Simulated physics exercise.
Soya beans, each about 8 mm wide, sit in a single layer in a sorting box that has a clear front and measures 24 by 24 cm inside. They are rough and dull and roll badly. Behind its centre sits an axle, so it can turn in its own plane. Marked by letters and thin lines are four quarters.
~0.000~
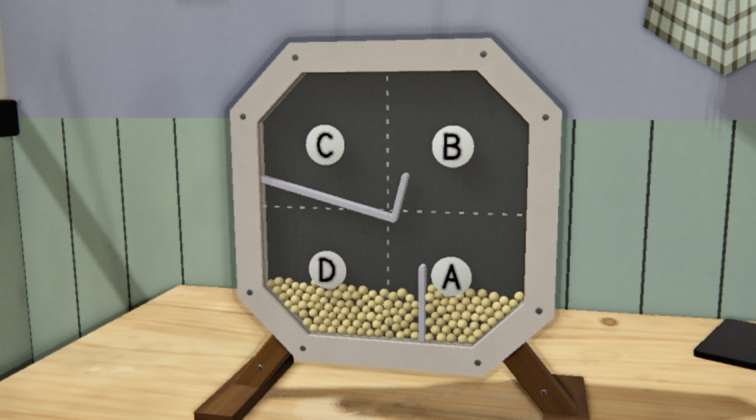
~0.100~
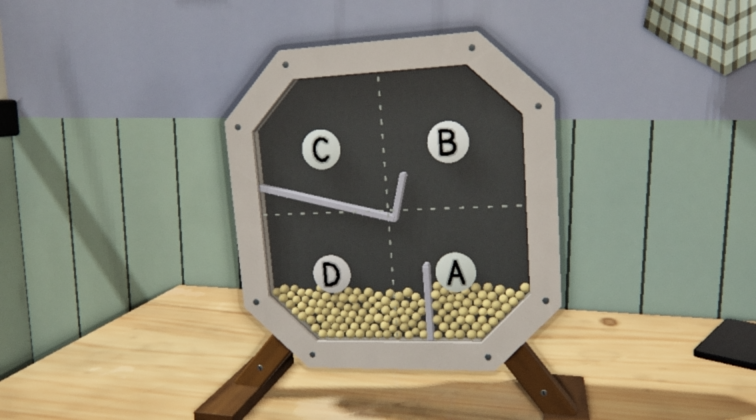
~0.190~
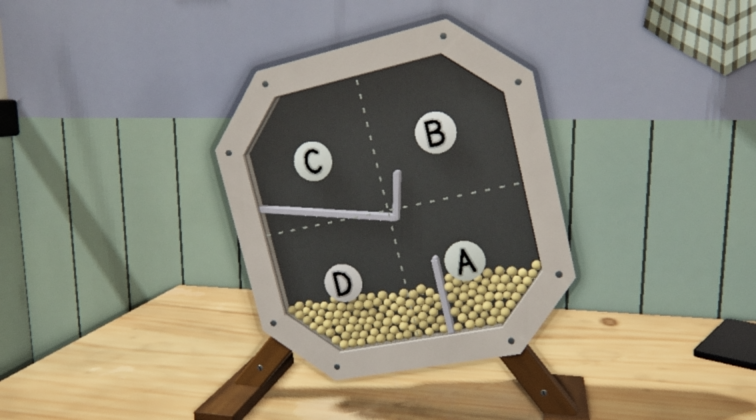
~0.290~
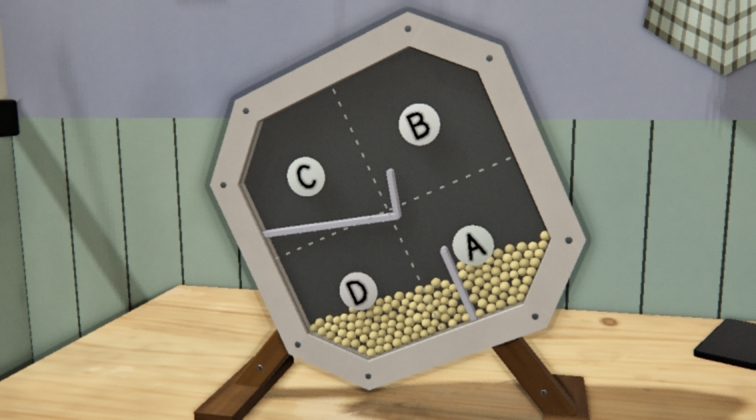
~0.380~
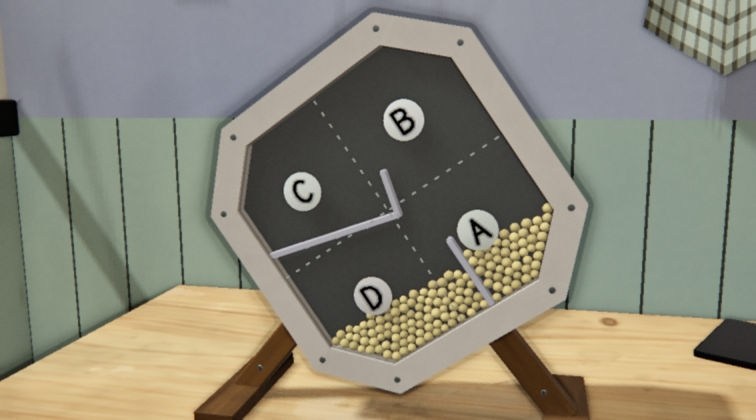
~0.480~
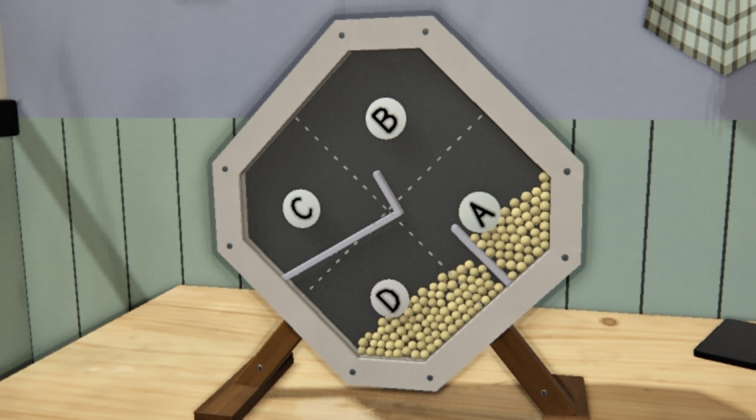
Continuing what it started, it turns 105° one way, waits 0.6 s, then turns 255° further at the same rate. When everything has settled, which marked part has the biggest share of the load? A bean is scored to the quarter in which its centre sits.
It is A.
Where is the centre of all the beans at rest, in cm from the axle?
Offset approx. 7 cm right, 6 cm below.
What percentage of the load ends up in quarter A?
That comes to near 90 percent.
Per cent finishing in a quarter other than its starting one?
Around 50 percent.
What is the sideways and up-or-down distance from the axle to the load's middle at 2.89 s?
Offset: Approx. 1 cm right, 1 cm below.
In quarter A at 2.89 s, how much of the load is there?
20 per cent.
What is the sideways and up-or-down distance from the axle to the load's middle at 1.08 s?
Roughly 7 centimetres to the right and 3 centimetres below.
By 1.08 s, it stands 105° anticlockwise; the beans' middle is 7 cm right of and 3 cm below the centre; A 25 %, B 5 %, C 5 %, D 65 %.
By 2.89 s, it has come round 233° anticlockwise; the beans' middle is 1 cm right of and 1 cm below the centre; A 20 %, B 30 %, C 15 %, D 35 %.
By 4.10 s, it has come round 360° anticlockwise; the beans' middle is 7 cm right of and 6 cm below the centre; A 90 %, B 10 %.
At rest by 5.5 s, it has come round 360° anticlockwise; A 90 %, B 0 %, C 0 %, D 5 %.
